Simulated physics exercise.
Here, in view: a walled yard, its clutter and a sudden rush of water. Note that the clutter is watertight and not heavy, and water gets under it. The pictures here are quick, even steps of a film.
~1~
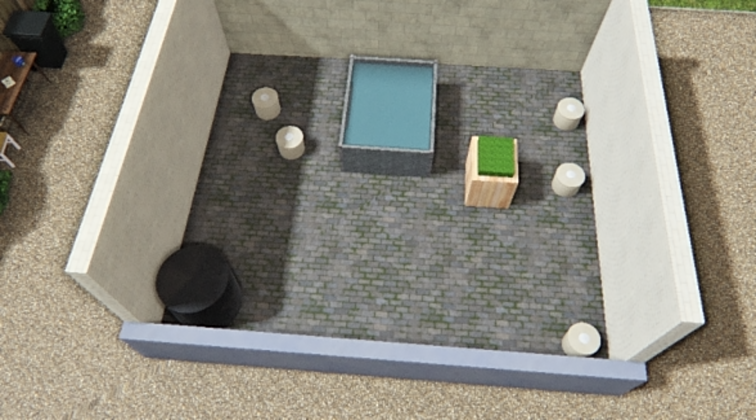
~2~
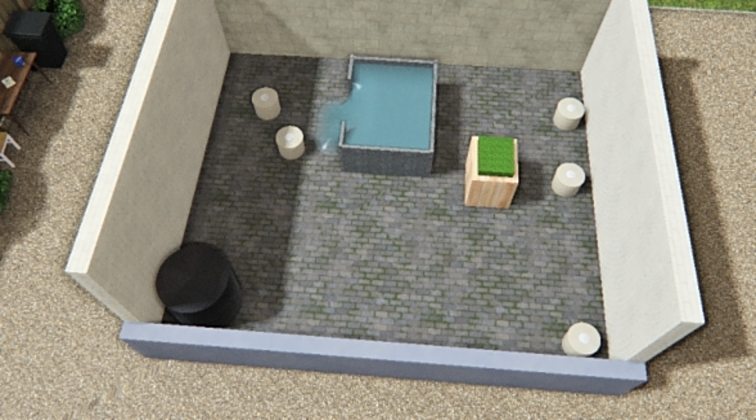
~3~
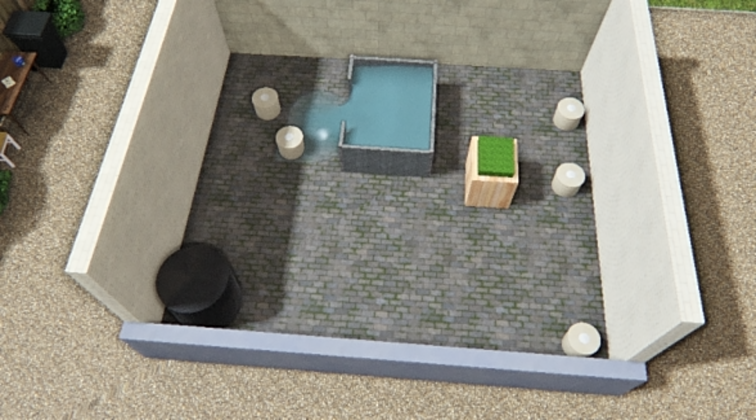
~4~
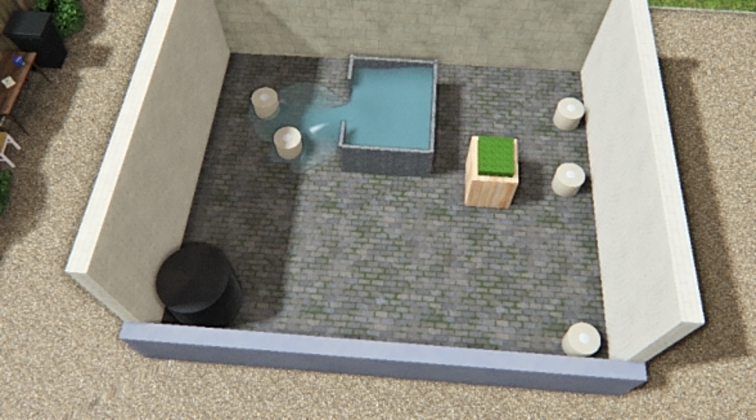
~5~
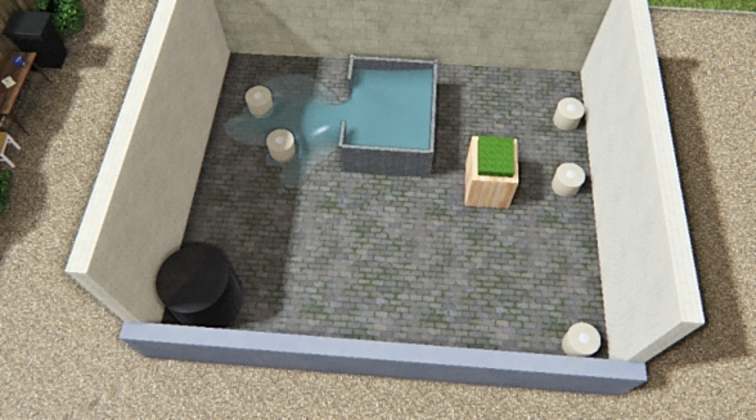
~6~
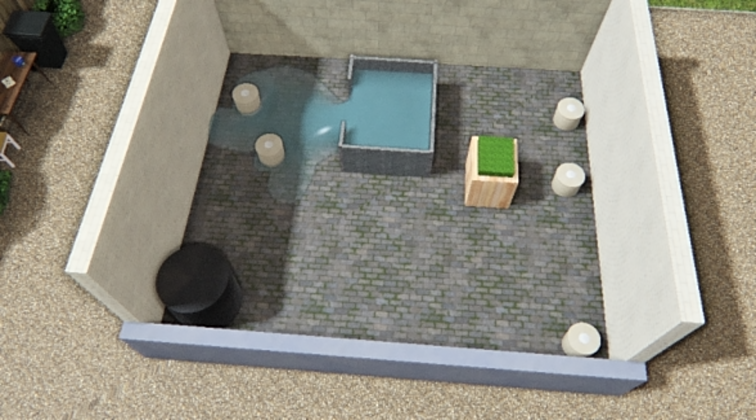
A teal-filled, dark stone-sided tank stands near the back of a paved yard enclosed by pale walls and a low bluish front wall, seen from high above. Five cream tubs, a wooden planter topped with green and a black round container sit around it. As the camera stays still, water bursts through the tank's left side, spreads leftward across the paving and nudges the two left tubs slightly left.
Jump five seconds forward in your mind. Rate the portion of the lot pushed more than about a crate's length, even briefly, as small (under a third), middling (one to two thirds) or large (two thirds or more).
Middling.
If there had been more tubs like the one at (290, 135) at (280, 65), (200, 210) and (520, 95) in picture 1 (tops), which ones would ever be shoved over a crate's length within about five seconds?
In order: Shoved clear, shoved clear, then hardly budges.
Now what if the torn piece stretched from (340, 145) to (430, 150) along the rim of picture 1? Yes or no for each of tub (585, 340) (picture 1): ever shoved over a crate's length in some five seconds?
Distance reached.
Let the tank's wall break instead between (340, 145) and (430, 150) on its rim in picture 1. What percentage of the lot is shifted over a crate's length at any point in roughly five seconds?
Near 20 in a hundred.
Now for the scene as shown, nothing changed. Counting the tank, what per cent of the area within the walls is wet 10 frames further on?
My answer would be close to 30 per cent.
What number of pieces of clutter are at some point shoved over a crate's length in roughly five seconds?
That works out to 2.
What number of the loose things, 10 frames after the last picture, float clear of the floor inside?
Tally at that point: 1.
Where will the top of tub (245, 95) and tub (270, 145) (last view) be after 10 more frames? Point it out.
Estimated: (259, 54); (203, 240).
A moment on, 2 of 5 are well off their spots; 0 afloat.
Next, 2 of 5 are well off their spots; 1 afloat.
Later, 2 of 5 are well off their spots; 1 afloat.
In the end, 2 of 5 are well off their spots, and 2 have been at some point; 0 afloat.
